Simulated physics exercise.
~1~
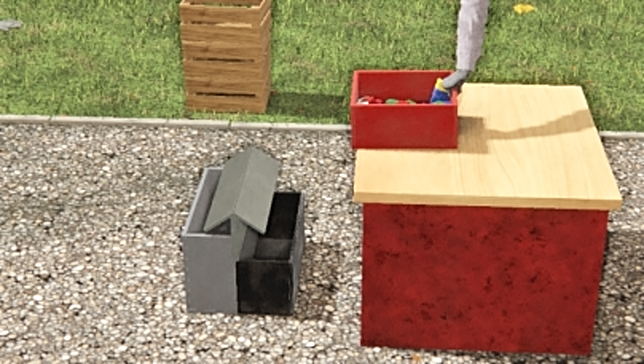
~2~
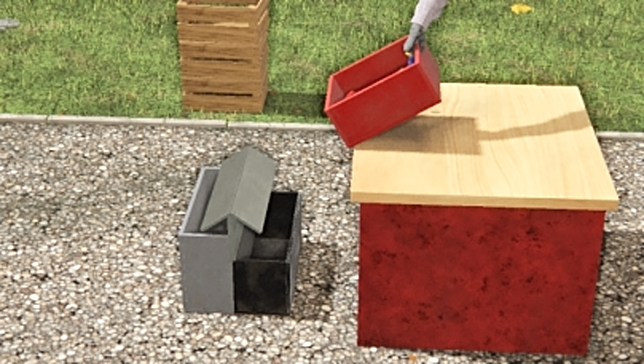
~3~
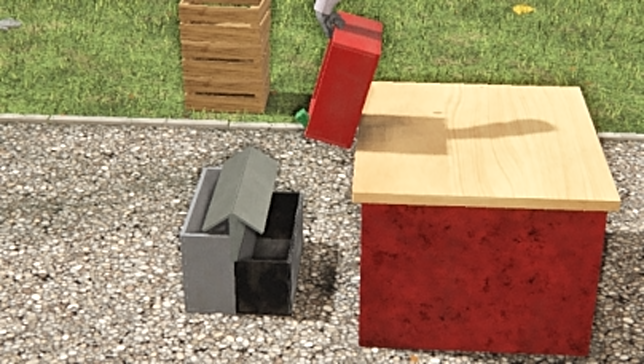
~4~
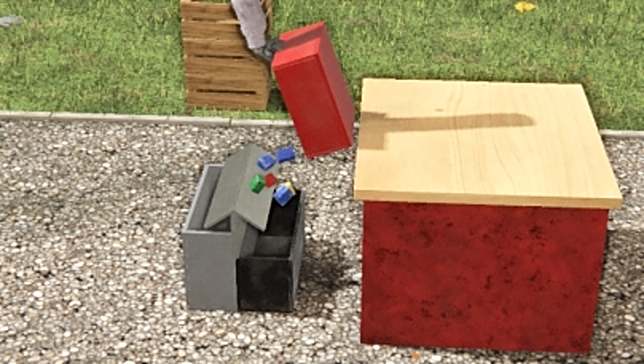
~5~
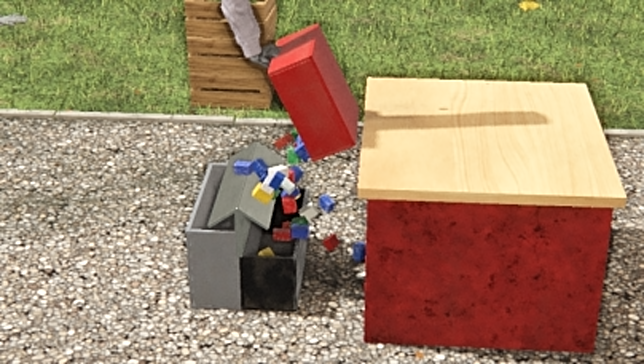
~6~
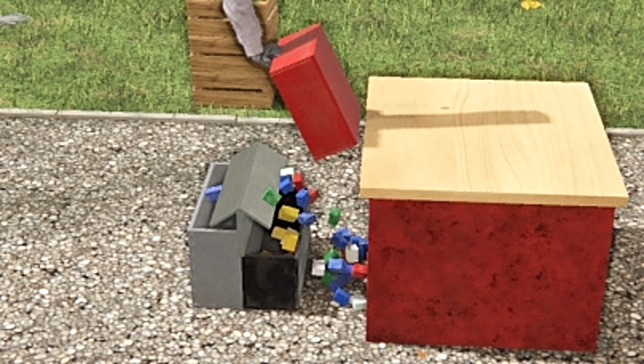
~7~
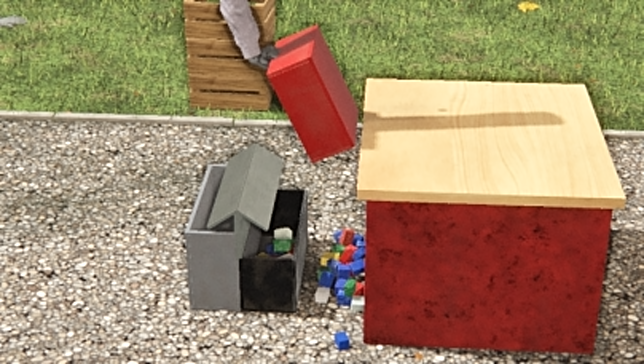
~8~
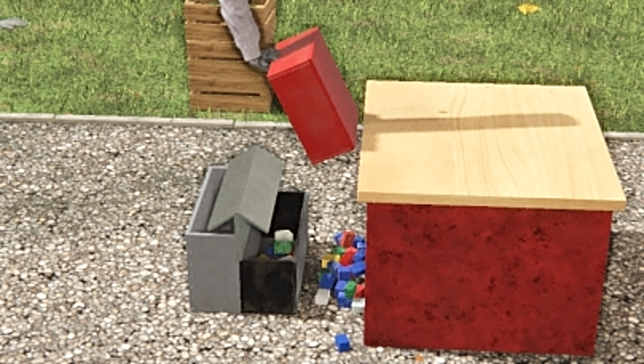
On a gravel patch beside some grass, a gloved hand lifted a red box off a bench and tipped it leftward, spilling colourful toy bricks over a small roof-shaped splitter; some landed in the black bin, but many ended up on the ground beside the bench.
